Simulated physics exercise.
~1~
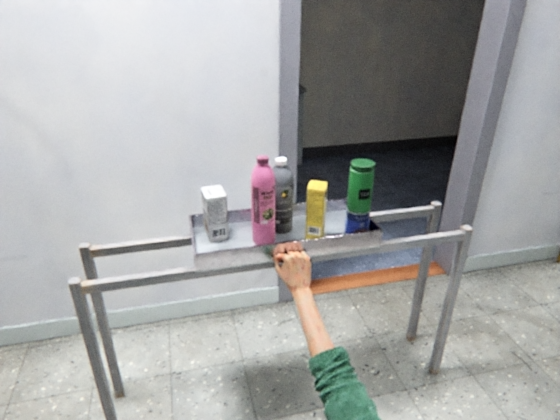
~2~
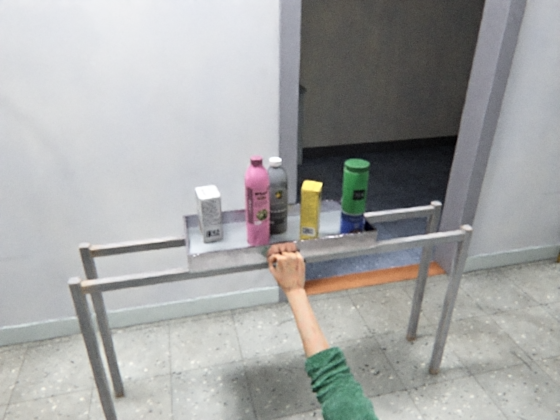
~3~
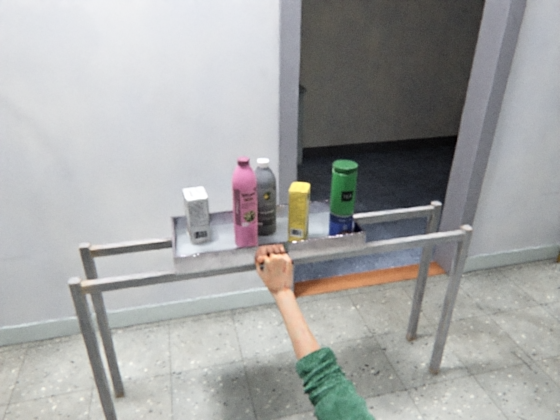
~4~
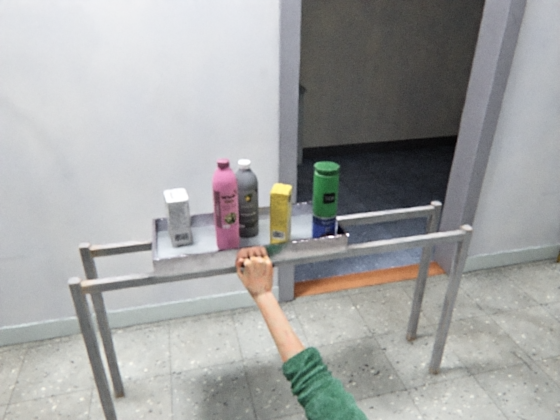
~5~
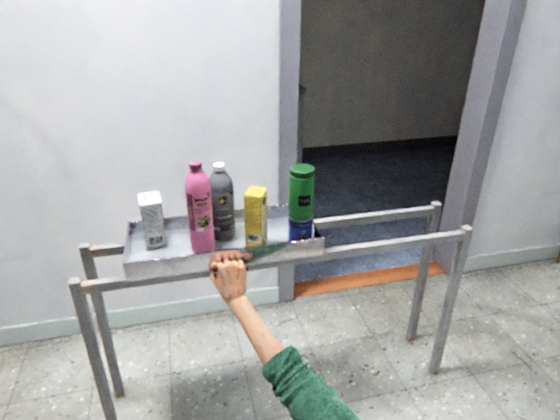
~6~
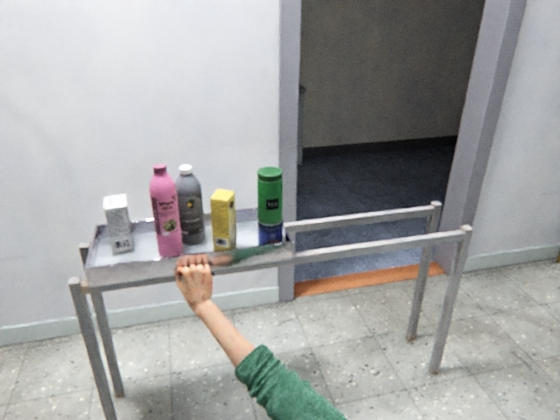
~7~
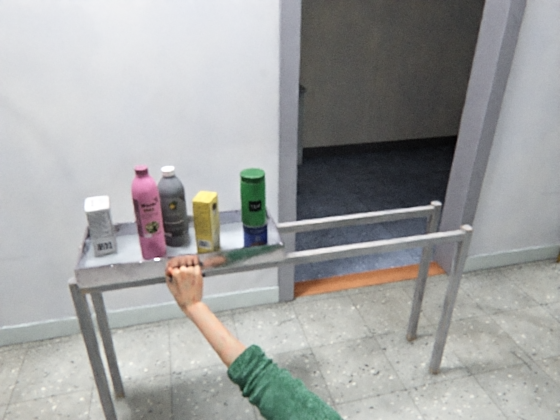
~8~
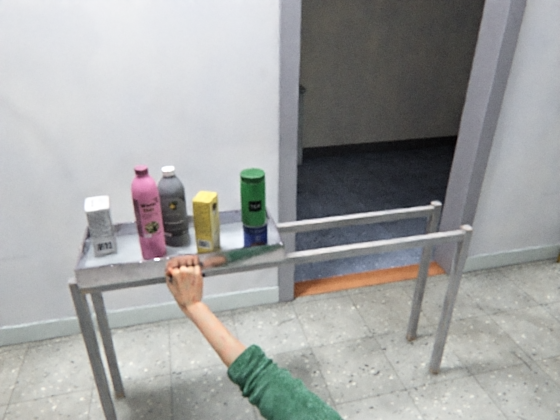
The clip opens on a shallow metal tray resting midway along a pair of parallel rails, carrying a white carton, a pink bottle, a grey bottle, a yellow carton and a green jar above a blue tin. A hand in a green sleeve grips the tray's front edge. It begins sliding the tray left, slowly at first, then faster, past the open doorway and along the pale wall. The containers ride along upright, keeping their arrangement. The tray reaches the left end of the rails and stops there. Everything remains standing, with the hand still on the edge.
